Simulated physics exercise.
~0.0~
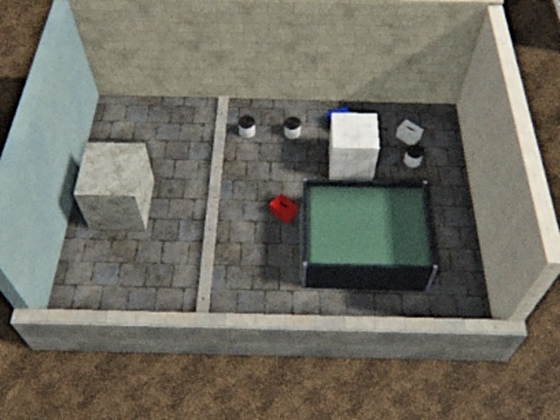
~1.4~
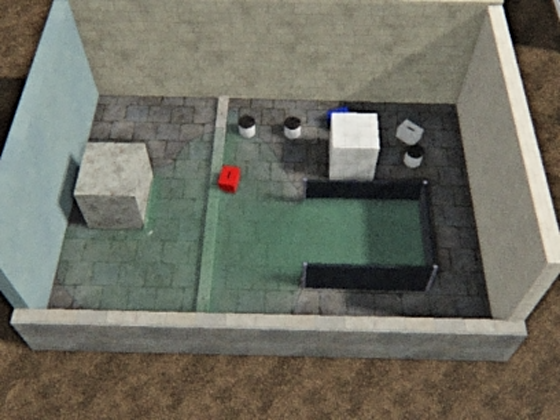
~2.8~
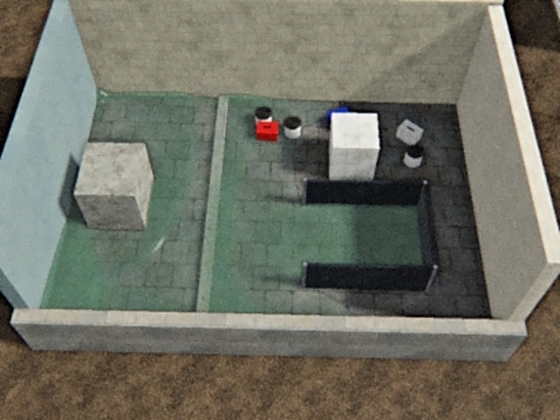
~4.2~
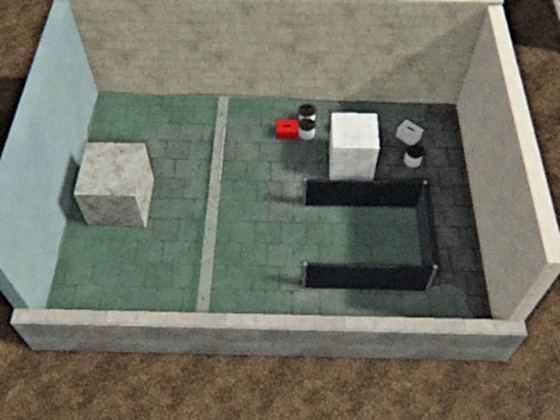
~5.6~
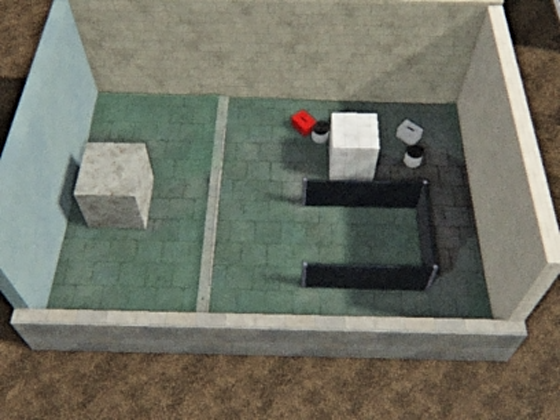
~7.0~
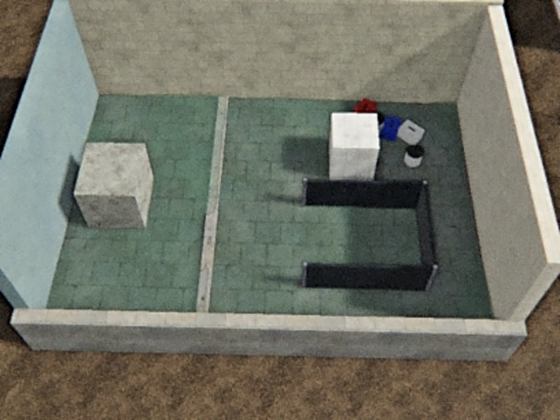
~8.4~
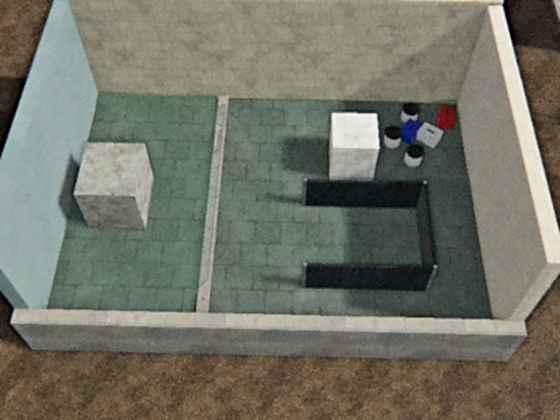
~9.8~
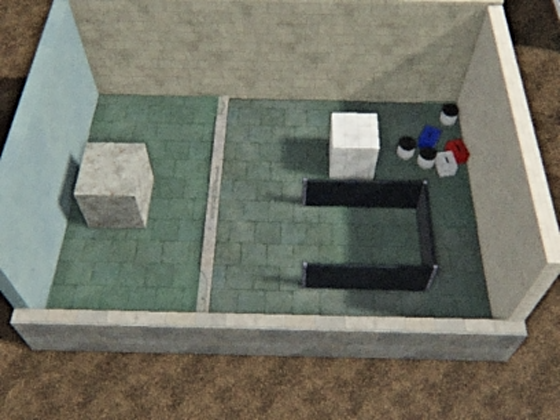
The footage shows green water spilling from a tank across a walled, paved yard, carrying a red tote left, then up and right along the back past the white block, until it and the other totes and pails sit clustered near the right wall.
